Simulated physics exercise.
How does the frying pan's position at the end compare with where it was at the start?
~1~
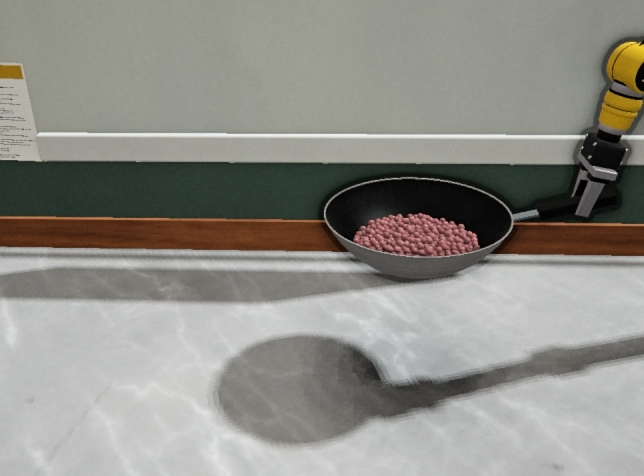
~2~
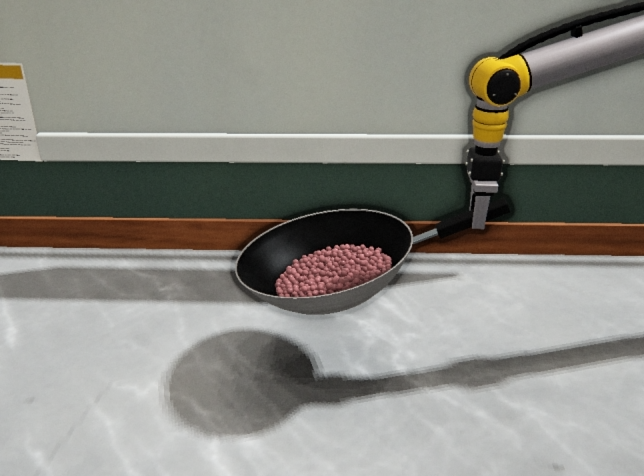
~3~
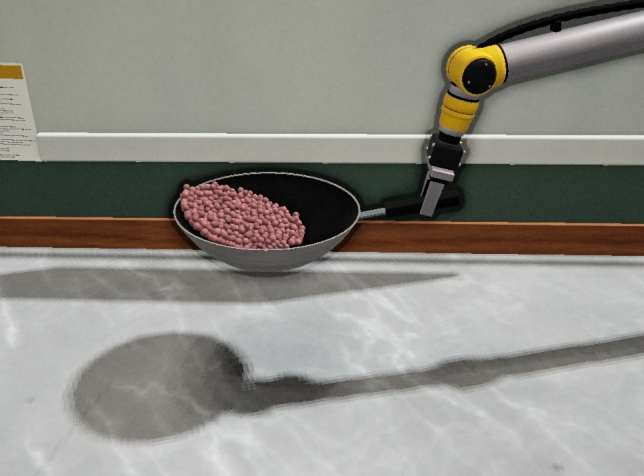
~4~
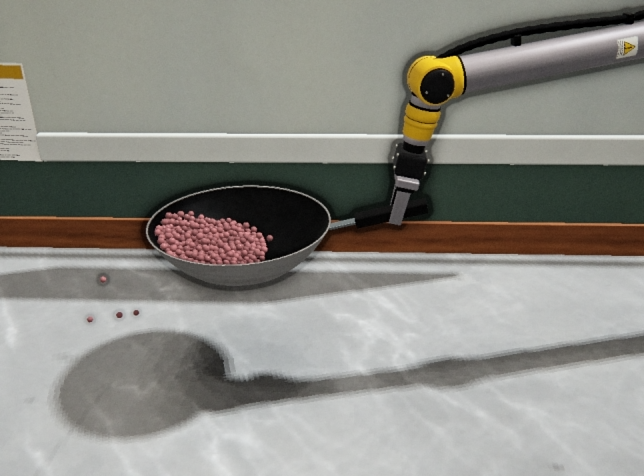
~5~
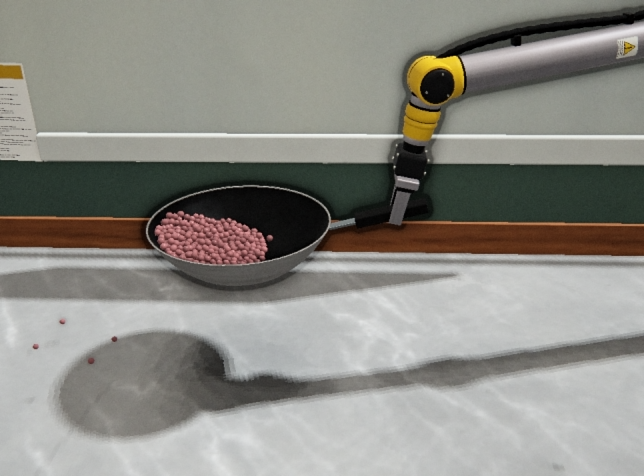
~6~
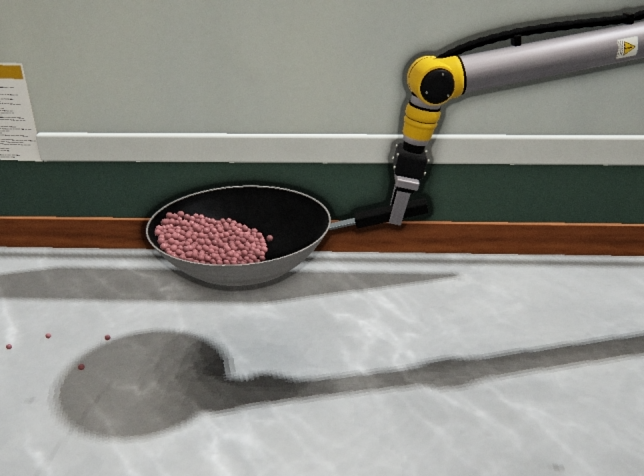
At the end the frying pan is well to the left of where it started, at nearly the same height.
